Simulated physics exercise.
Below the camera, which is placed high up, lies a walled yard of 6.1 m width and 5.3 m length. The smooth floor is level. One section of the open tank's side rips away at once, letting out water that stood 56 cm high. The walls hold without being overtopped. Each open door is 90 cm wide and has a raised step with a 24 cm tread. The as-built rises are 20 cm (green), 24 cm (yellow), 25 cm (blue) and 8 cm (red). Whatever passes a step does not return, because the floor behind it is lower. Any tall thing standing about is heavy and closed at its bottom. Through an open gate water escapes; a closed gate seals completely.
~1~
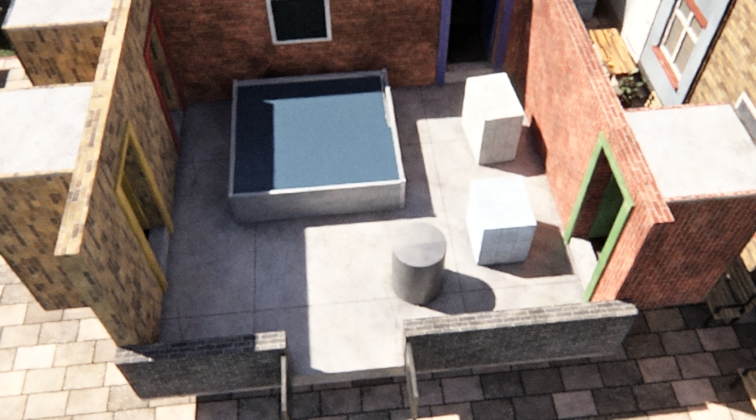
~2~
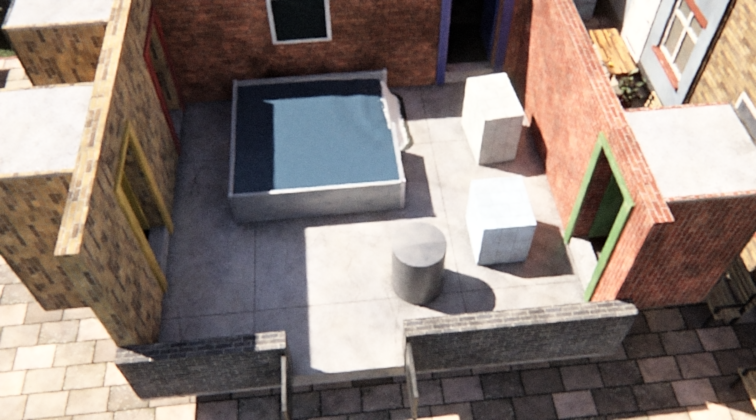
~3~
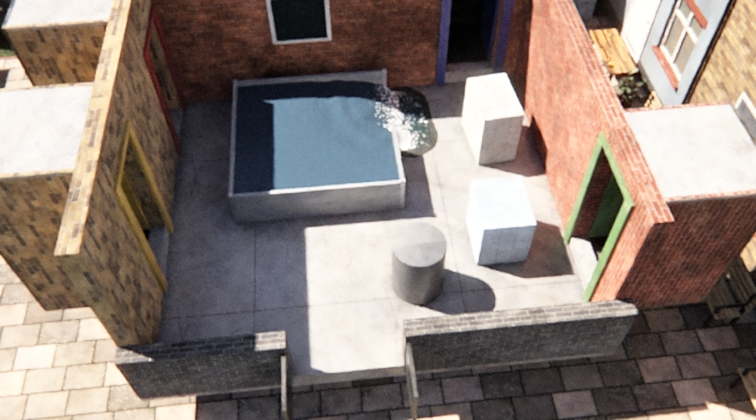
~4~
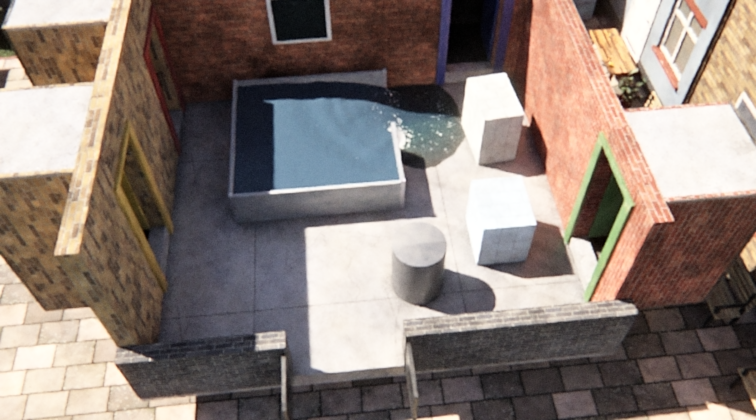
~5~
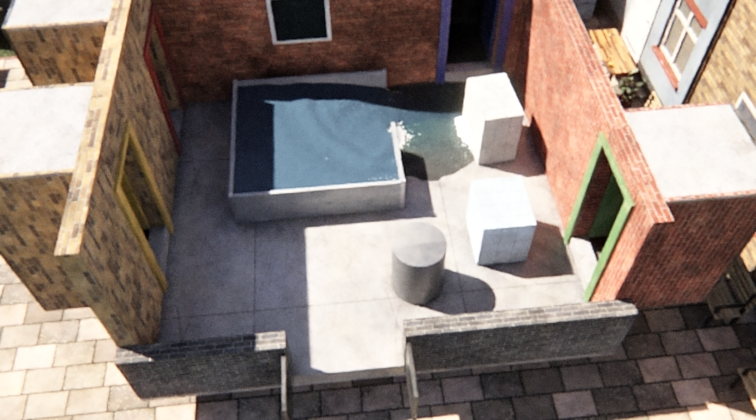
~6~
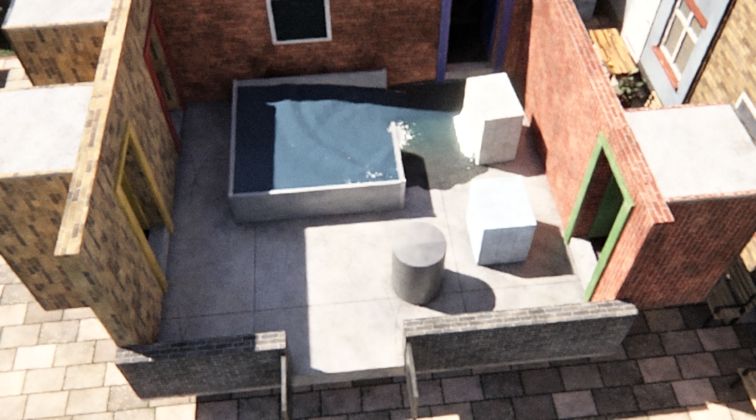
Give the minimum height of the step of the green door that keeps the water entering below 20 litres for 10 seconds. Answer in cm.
Minimum height: About 12.5 cm.
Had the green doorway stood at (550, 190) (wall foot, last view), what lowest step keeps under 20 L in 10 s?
Roughly 12.0 cm.
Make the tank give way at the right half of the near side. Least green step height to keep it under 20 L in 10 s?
In that case you'd want it roughly 6.5 cm high.
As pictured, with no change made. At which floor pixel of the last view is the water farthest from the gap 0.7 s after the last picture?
Somewhere near the pixel (526, 211).
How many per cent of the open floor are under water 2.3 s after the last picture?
Close to 45 per cent of it is wet.
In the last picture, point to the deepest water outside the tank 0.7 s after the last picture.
About (507, 81).
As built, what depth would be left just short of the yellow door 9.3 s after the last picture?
The depth there is around 13.0 cm.
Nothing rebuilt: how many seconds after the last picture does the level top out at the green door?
Roughly at 7.0 s.
Then, 0.7 s after the last picture water covers 20 % of the floor, deepest (52 cm) near (507, 81); it has not reached the green door.
Then, 2.3 s after the last picture water covers 45 % of the floor, deepest (42 cm) near (513, 101); 12 cm at the green door, 0 litres in over its 20 cm step.
Then, 9.3 s after the last picture water covers 95 % of the floor, deepest (22 cm) near (185, 105); 12 cm at the green door, 1 litre in over its 20 cm step.
At the green door as built, the water peaked near 16 cm, 7.1 s after the last picture.
With a step of 10.5 cm, 31 litres would have come in within the 10 s; with 14 cm, 12 litres. So under 20 litres takes about 12.5 cm.
